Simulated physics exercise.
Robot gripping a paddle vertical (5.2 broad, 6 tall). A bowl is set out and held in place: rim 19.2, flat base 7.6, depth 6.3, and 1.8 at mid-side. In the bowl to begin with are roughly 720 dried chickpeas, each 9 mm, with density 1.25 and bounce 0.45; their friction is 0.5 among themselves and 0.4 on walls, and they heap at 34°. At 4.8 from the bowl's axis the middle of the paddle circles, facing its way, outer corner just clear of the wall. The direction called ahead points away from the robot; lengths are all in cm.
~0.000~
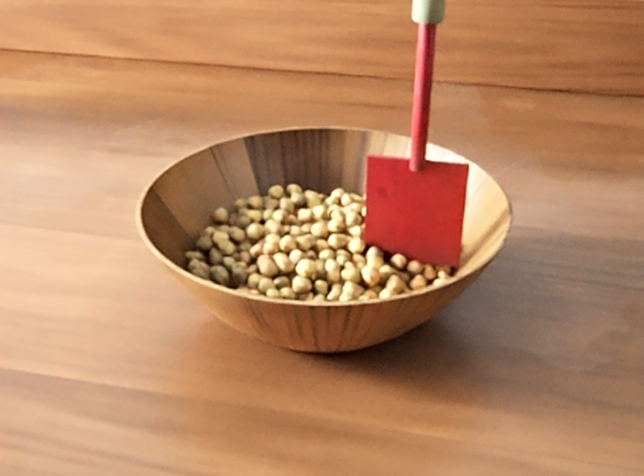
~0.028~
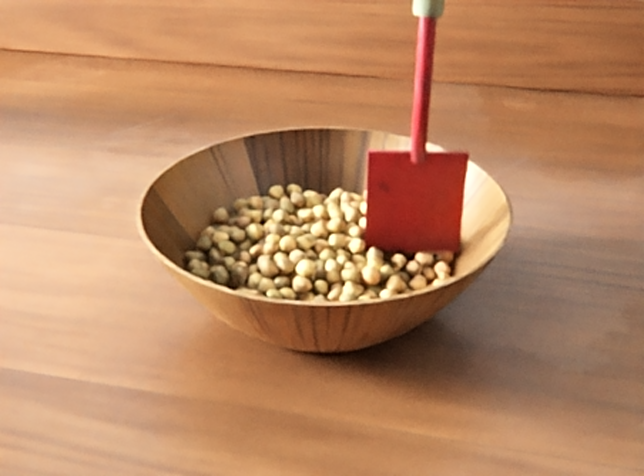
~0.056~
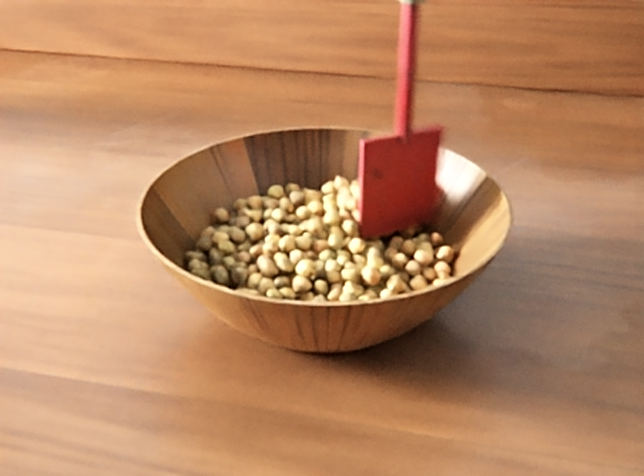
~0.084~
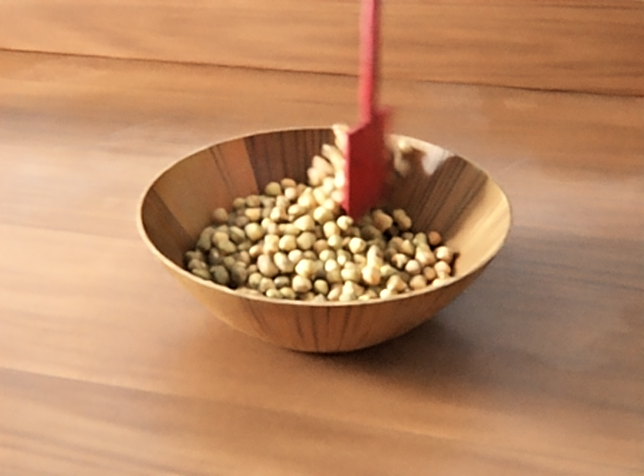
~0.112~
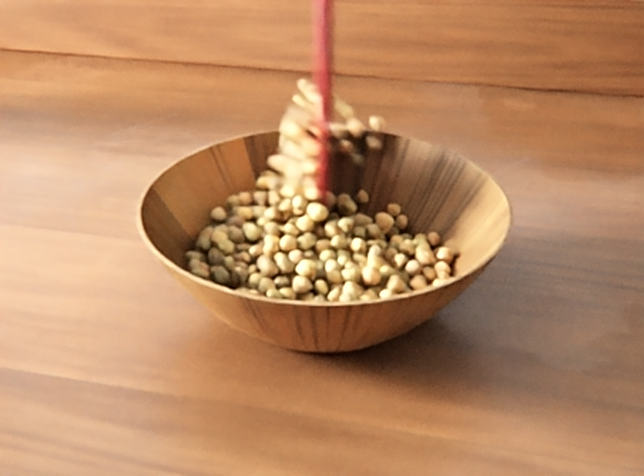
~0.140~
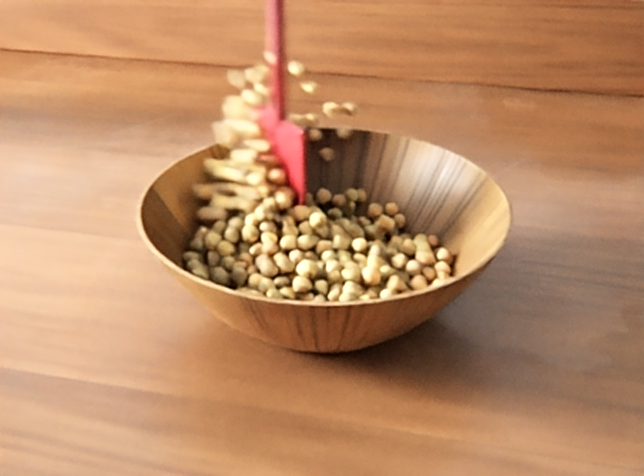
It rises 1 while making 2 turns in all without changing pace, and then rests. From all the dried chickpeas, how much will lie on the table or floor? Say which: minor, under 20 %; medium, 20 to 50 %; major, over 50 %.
That would be a medium share.
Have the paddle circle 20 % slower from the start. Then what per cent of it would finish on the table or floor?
Near 20 in a hundred, it would be.
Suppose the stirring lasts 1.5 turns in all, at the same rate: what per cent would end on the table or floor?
25 %.
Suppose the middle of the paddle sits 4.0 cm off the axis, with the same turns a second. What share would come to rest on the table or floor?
Close to 45 in a hundred then.
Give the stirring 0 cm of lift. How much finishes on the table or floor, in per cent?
About 40 percent.
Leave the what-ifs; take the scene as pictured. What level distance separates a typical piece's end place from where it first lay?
Near 1 cm.
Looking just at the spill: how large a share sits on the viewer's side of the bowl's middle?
Near 60 in a hundred.
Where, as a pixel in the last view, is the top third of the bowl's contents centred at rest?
(331, 261).
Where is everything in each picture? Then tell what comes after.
The paddle neck at (420, 132), 0° round; upper third of the load around (313, 243), from x 190 to 445, top at y 190; 724 in the bowl, in the first picture.
The paddle neck at (420, 124), 11° round; upper third of the load around (315, 241), from x 190 to 445, top at y 190, in the second picture.
The paddle neck at (405, 106), 40° round; upper third of the load around (319, 234), from x 190 to 445, top at y 185, in the third picture.
The paddle neck at (370, 93), 71° round; upper third of the load around (317, 232), from x 190 to 445, top at y 135, in the fourth picture.
The paddle neck at (325, 88), 103° round; upper third of the load around (300, 231), from x 190 to 445, top at y 90; 721 in the bowl, 3 in flight or on the tool, in the fifth picture.
The paddle neck at (279, 91), 134° round; upper third of the load around (268, 228), from x 190 to 445, top at y 55; 713 in the bowl, 11 in flight or on the tool, in the sixth picture.
After 0.34 s, 359° round, highest piece 12 above the table; 580 in the bowl, 56 on the table or floor, 88 in flight or on the tool.
After 0.54 s, 225° round, highest piece 7 above the table; 539 in the bowl, 180 on the table or floor, 5 in flight or on the tool.
After 0.85 s, 0° round, highest piece 4 above the table; 537 in the bowl, 187 on the table or floor.
After 1.55 s, 0° round, highest piece 4 above the table; 537 in the bowl, 187 on the table or floor.
In the end, 537 in the bowl, 187 on the table or floor. That is 26 % on the table or floor.
